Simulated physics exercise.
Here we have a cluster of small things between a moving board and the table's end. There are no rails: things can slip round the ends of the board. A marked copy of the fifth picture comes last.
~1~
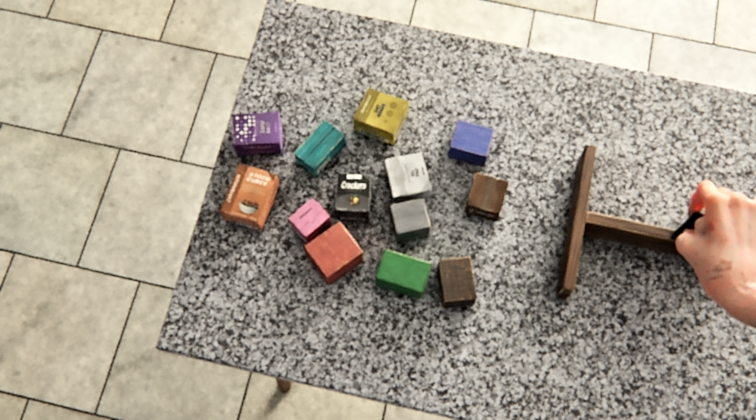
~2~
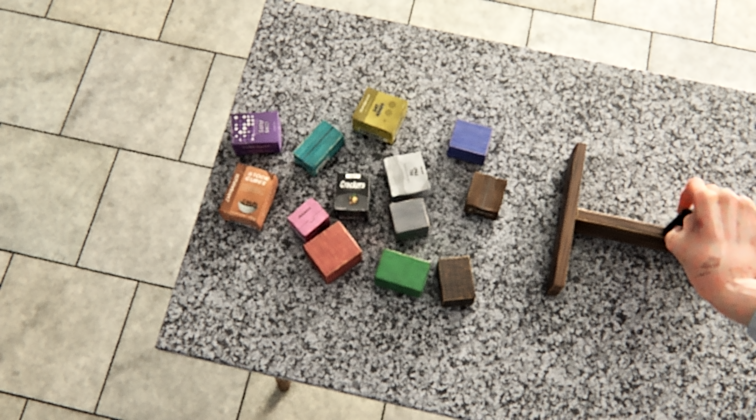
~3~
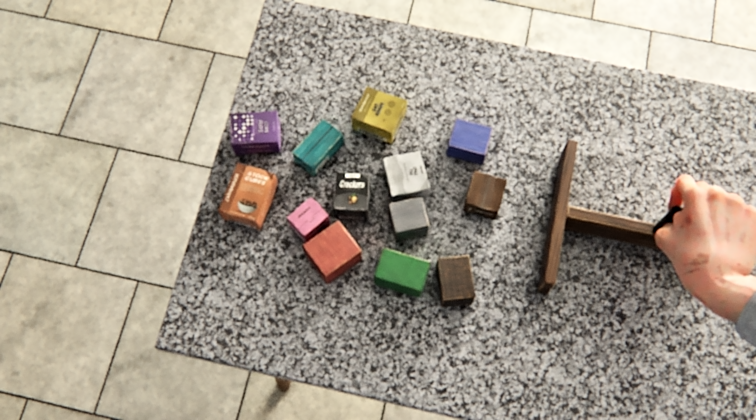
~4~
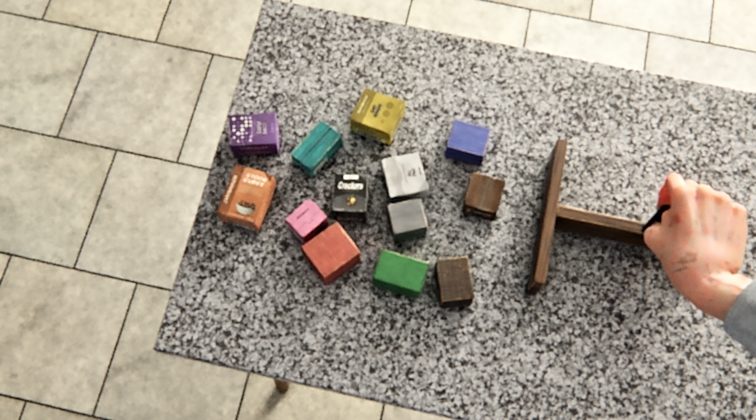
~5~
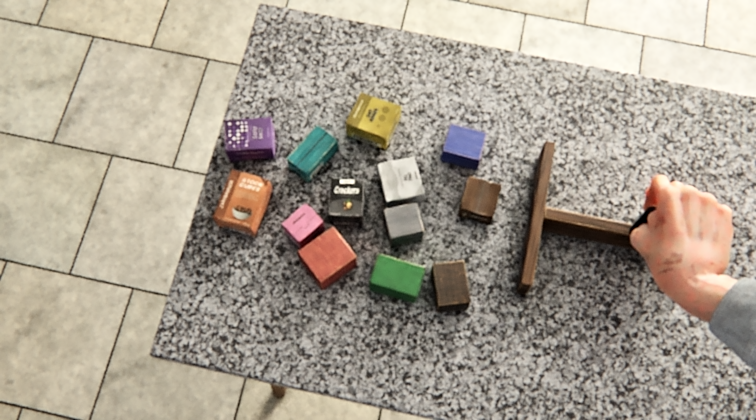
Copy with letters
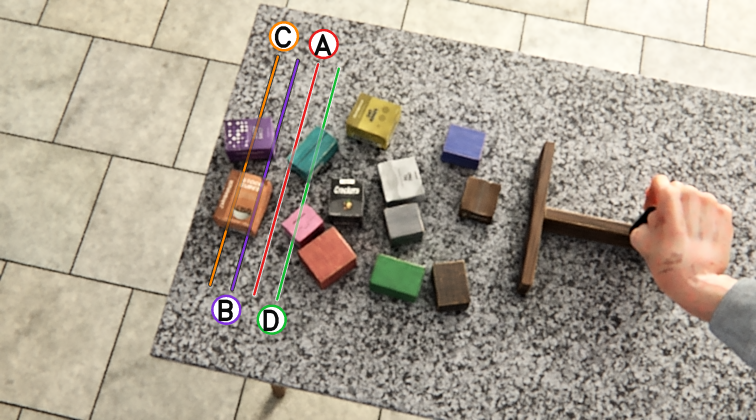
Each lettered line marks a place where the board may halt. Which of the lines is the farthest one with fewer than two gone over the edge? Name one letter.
As far as mark D.
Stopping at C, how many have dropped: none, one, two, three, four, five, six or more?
Six or more.
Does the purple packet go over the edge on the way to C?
Yes.
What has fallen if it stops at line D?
The purple packet.
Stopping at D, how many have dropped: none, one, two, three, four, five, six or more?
In all, one.
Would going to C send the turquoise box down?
By then, yes.
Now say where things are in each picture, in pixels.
Green block (403, 274); turquoise box (320, 149); yellow packet (381, 117), in the first picture.
Board (571, 212); red block (333, 253), in the second picture.
Board (562, 209); brown box (485, 195), in the third picture.
Board (552, 209); pink packet (307, 222), in the fourth picture.
Board (539, 211); white box (400, 183); blue block (464, 147); grey block (403, 225), in the fifth picture.
On the marked copy, A at (288, 173); B at (267, 169); C at (246, 165); D at (310, 178).
Following D. Soon after the start, board (456, 194); black block (432, 290); green block (381, 280).
Later, board (373, 177); turquoise box (291, 148); yellow packet (324, 111).
In the end, board (312, 164); purple packet over the edge; orange packet (204, 199); one fallen.
As for the rest, A drops three; B drops four; C drops six.
